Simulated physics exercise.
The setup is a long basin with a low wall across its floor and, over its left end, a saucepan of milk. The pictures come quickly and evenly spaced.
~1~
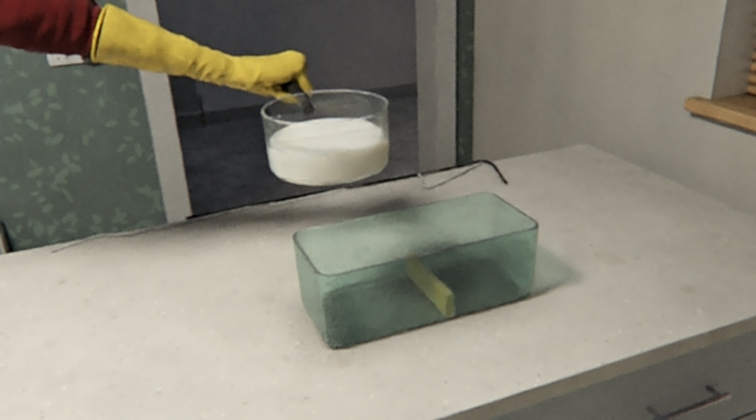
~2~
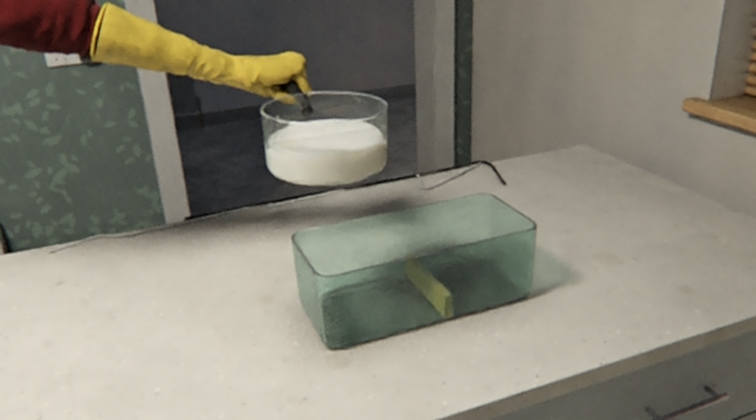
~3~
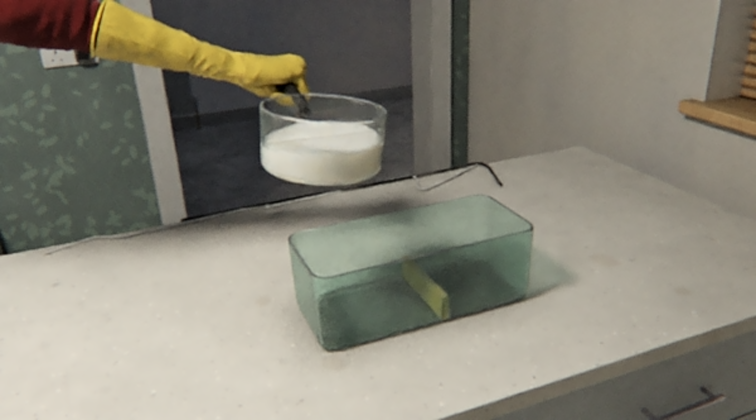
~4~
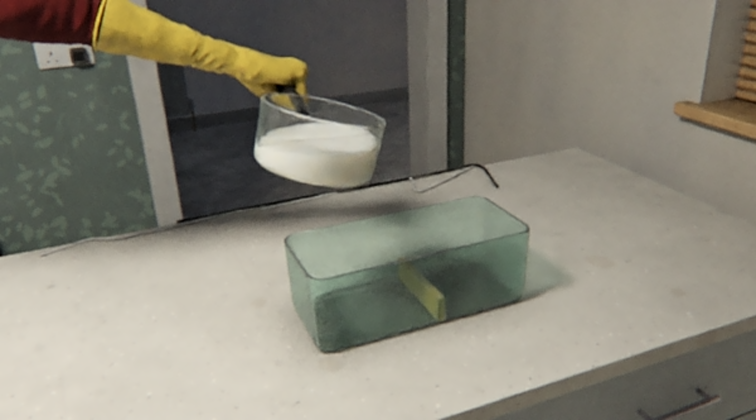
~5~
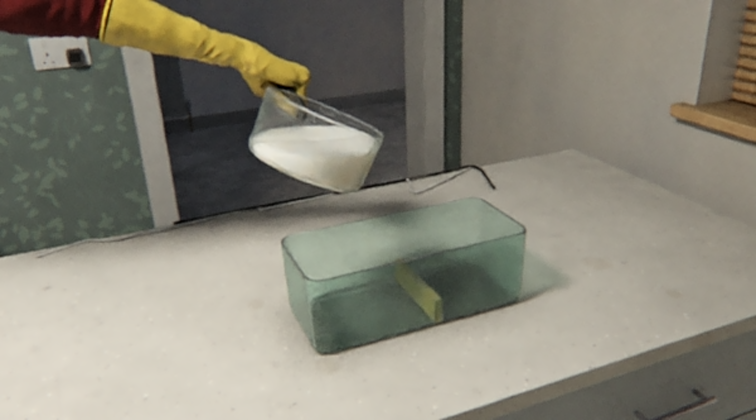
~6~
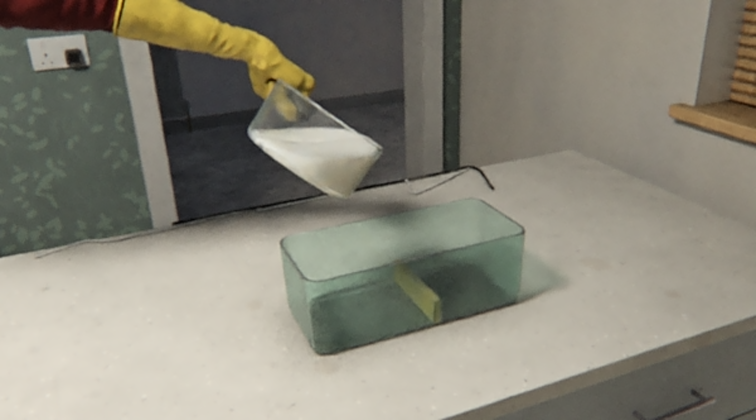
On a pale countertop, a yellow-gloved hand holding a clear pan of milk above a green glass basin, tilting it steadily rightward.
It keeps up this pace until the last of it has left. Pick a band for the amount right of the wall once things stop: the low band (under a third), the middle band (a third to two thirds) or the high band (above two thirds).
The low band.
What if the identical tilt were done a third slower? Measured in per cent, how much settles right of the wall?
It comes to some 35 in a hundred.
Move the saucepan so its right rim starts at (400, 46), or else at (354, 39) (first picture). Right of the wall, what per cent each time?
About 55 per cent, then about 10 per cent.
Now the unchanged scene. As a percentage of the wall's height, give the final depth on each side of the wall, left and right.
60 per cent left, 30 per cent right.
A moment on, the saucepan is tipped right over and 22 per cent is still to pour, 23 is left of the wall and 8 right of it.
Next, the saucepan is tipped right over and 4 per cent is still to pour, 66 is left of the wall and 20 right of it.
Then the saucepan is tipped right over and 0 per cent is still to pour, 70 is left of the wall and 24 right of it.
Later the saucepan is tipped right over and 0 per cent is still to pour, 71 is left of the wall and 25 right of it.
In the end 71 per cent lies left of the wall, 25 right of it and 4 outside.
